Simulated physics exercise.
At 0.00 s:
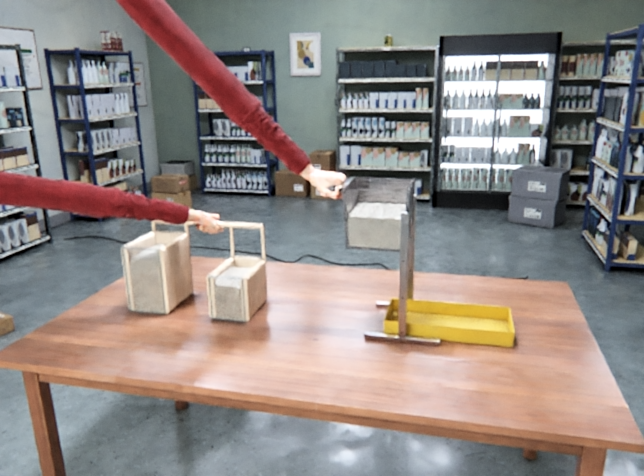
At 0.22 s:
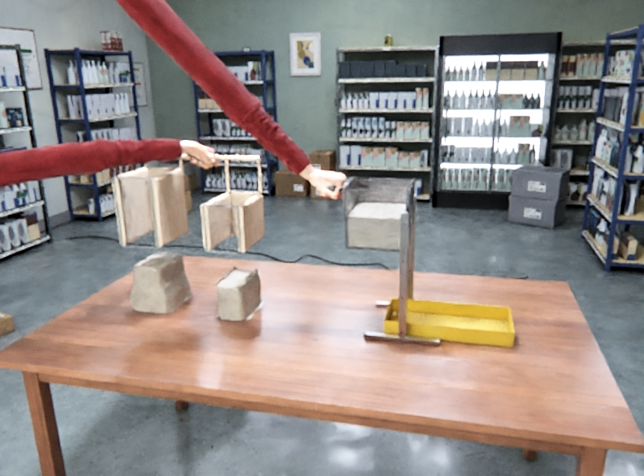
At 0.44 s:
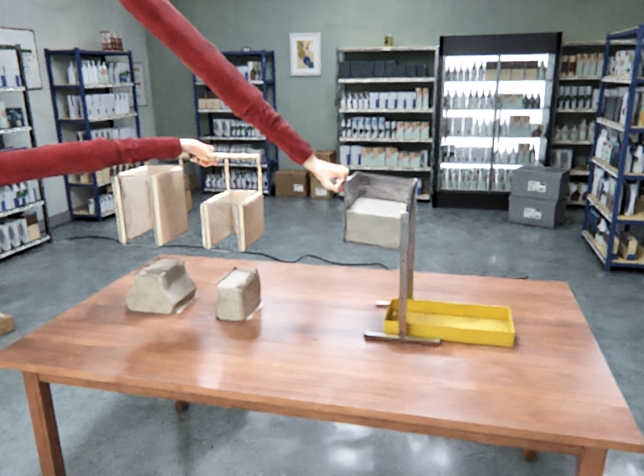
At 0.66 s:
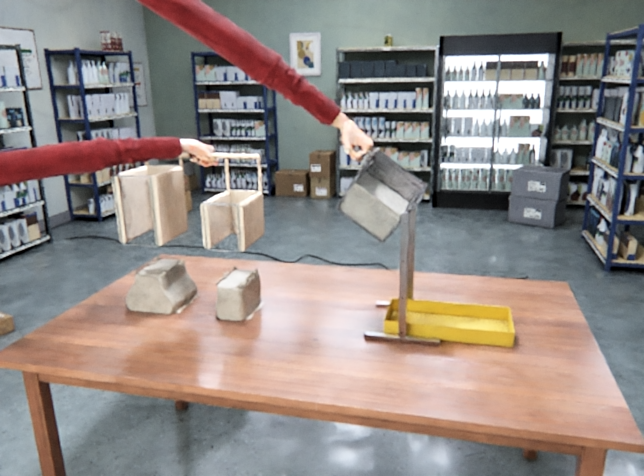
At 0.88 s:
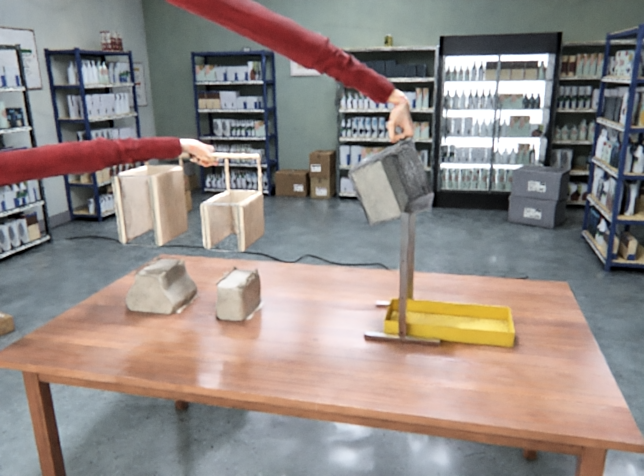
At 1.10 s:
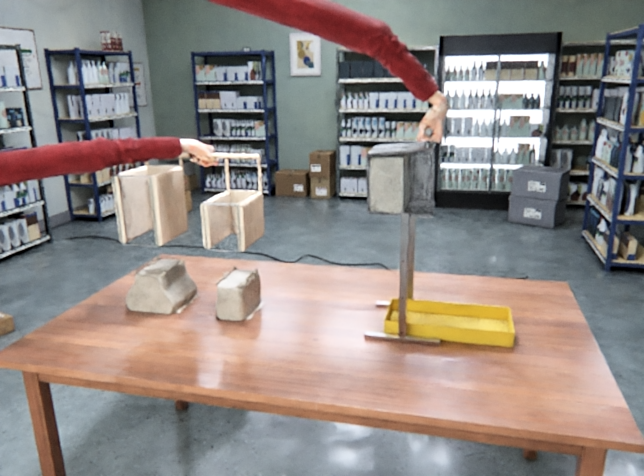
Wooden casings rising in one hand off two grey blocks, the left one sagging, then another hand tilting a tub rightward.
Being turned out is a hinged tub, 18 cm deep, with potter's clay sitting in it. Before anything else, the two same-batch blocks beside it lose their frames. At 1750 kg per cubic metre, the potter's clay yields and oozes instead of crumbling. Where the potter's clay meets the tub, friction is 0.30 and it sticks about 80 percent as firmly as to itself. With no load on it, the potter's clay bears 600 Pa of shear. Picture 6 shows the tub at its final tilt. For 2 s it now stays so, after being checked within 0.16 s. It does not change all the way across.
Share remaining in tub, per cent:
Near 100 percent.
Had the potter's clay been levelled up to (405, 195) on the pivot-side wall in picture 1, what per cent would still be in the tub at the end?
I'd say close to 75 % stays in the tub.
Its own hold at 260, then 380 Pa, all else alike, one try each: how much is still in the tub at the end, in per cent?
Result: 75 % for the first case, 75 % for the second.
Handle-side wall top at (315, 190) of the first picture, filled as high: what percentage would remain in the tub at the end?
I'd guess around 55 per cent remains.
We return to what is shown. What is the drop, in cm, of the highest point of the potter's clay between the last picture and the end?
4 cm.
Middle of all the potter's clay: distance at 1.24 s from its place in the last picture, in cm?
Roughly 1 centimetres.
After 1.24 s, the tub is at 88 degrees and holds 100 %.
After 1.41 s, the tub is at 88 degrees and holds 100 %.
After 1.58 s, the tub is at 88 degrees and holds 100 %.
After 1.75 s, the tub is at 88 degrees and holds 100 %.
After 3.10 s, the tub is at 88 degrees and holds 100 %.
